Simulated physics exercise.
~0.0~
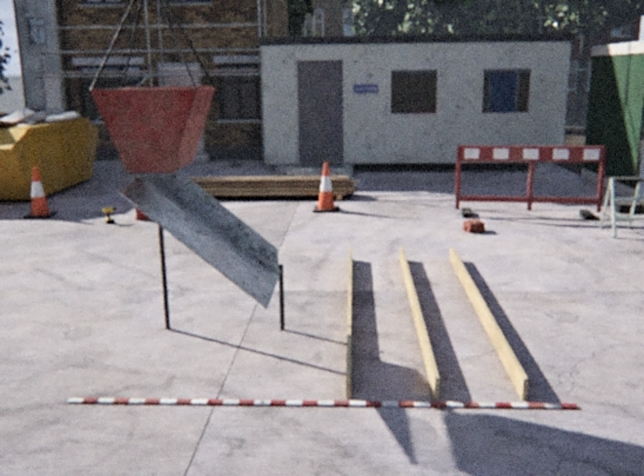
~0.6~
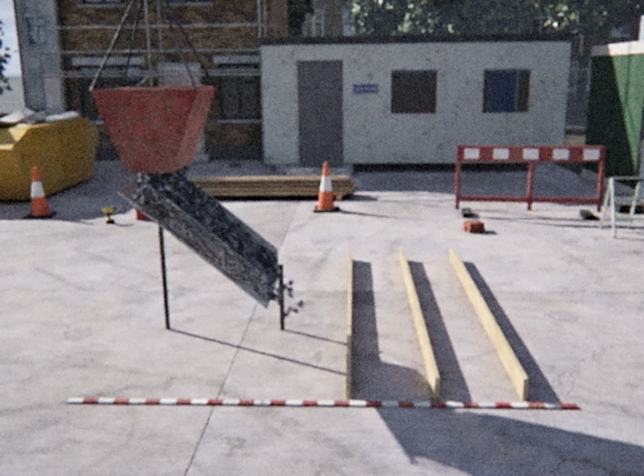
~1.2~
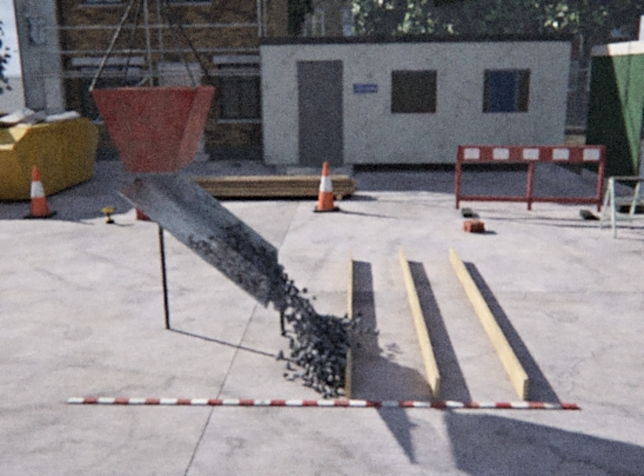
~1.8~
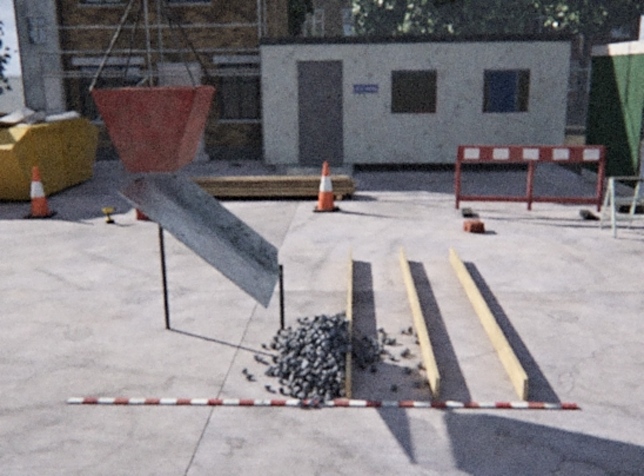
On a sunny building site, dark stones dropped from a red hopper onto a sloping steel chute, slid down to the right and spilled onto the concrete, ending heaped against the left side of the nearest wooden board, with a few scattered just beyond it.
